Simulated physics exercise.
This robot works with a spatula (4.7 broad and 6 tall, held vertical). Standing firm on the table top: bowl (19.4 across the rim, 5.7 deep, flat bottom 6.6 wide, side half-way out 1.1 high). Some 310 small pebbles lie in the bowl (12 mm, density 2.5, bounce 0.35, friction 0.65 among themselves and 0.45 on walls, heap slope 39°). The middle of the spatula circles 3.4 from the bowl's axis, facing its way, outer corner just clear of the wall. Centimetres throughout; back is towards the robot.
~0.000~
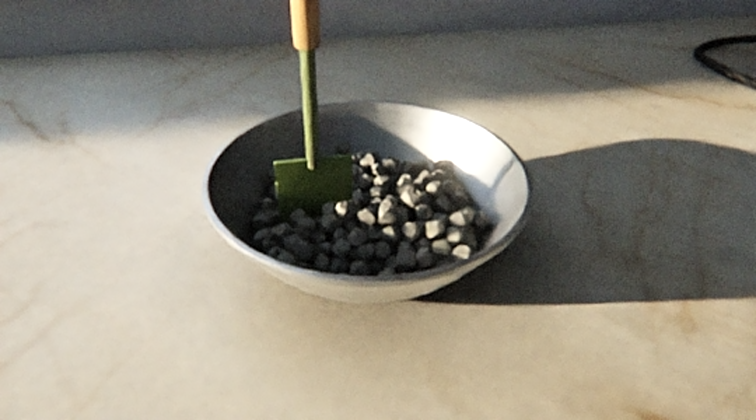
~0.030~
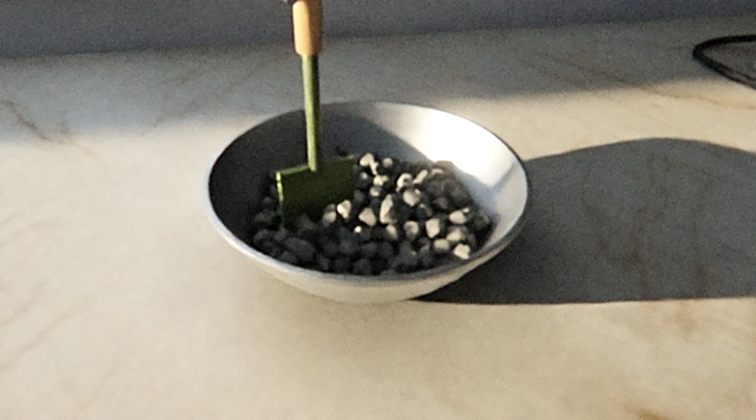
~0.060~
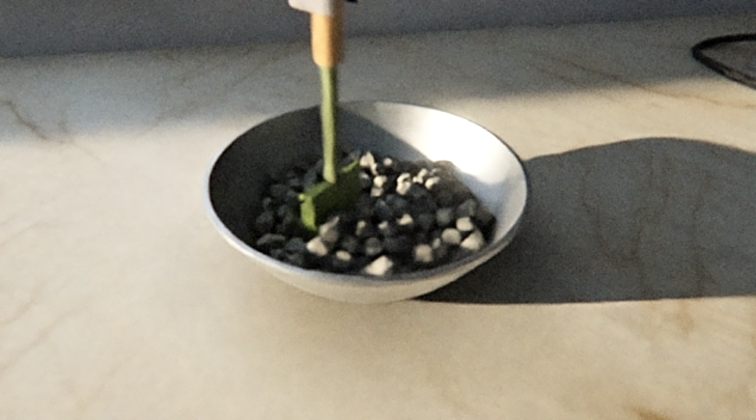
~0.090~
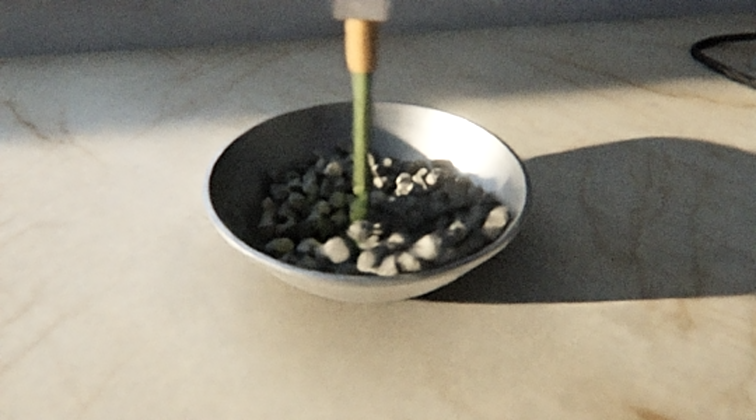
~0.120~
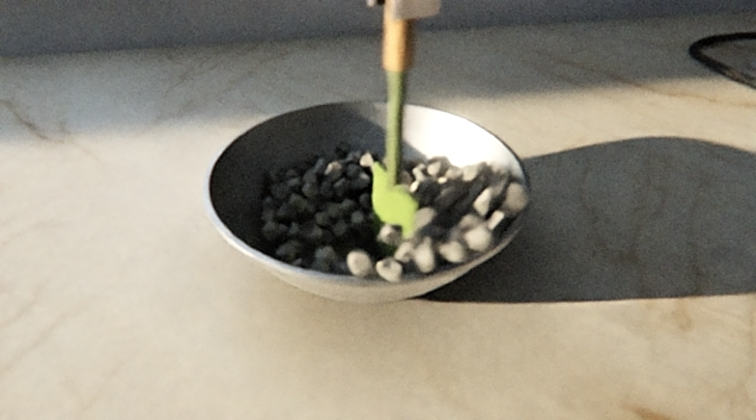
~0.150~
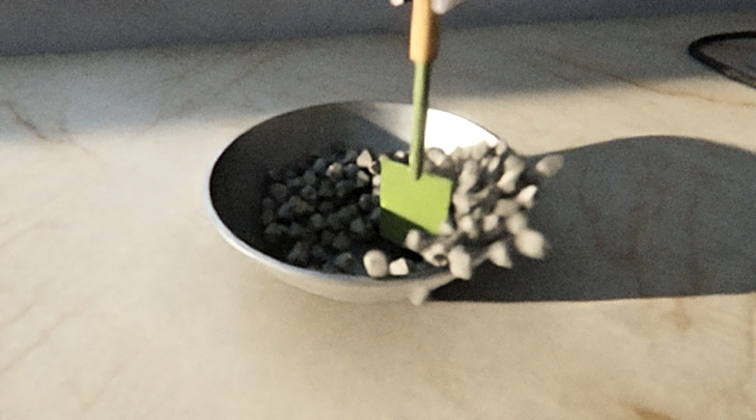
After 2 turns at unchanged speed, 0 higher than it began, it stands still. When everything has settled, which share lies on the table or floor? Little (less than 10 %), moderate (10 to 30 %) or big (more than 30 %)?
A big share, more than 30 %, ends on the table or floor.
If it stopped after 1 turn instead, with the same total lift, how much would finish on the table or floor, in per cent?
It would be near 35 per cent.
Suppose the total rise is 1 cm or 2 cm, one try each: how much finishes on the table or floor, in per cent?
Some 40 and 35 per cent.
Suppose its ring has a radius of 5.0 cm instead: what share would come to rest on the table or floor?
In that case some 65 per cent.
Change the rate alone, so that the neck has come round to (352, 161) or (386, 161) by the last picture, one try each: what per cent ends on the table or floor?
Some 20 and 25 per cent.
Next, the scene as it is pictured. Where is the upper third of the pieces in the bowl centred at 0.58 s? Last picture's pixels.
Near (434, 151).
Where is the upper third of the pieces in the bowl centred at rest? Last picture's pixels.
At about (307, 249).
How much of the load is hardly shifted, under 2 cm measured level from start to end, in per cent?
Some 0 per cent.
After 0.37 s, 1° round, highest piece 11 above the table; 220 in the bowl, 56 on the table or floor, 32 in flight or on the tool.
After 0.58 s, 226° round, highest piece 8 above the table; 185 in the bowl, 116 on the table or floor, 7 in flight or on the tool.
After 0.89 s, 0° round, highest piece 6 above the table; 160 in the bowl, 148 on the table or floor.
After 1.59 s, 0° round, highest piece 6 above the table; 160 in the bowl, 148 on the table or floor.
In the end, 160 in the bowl, 148 on the table or floor. That is 48 % on the table or floor.
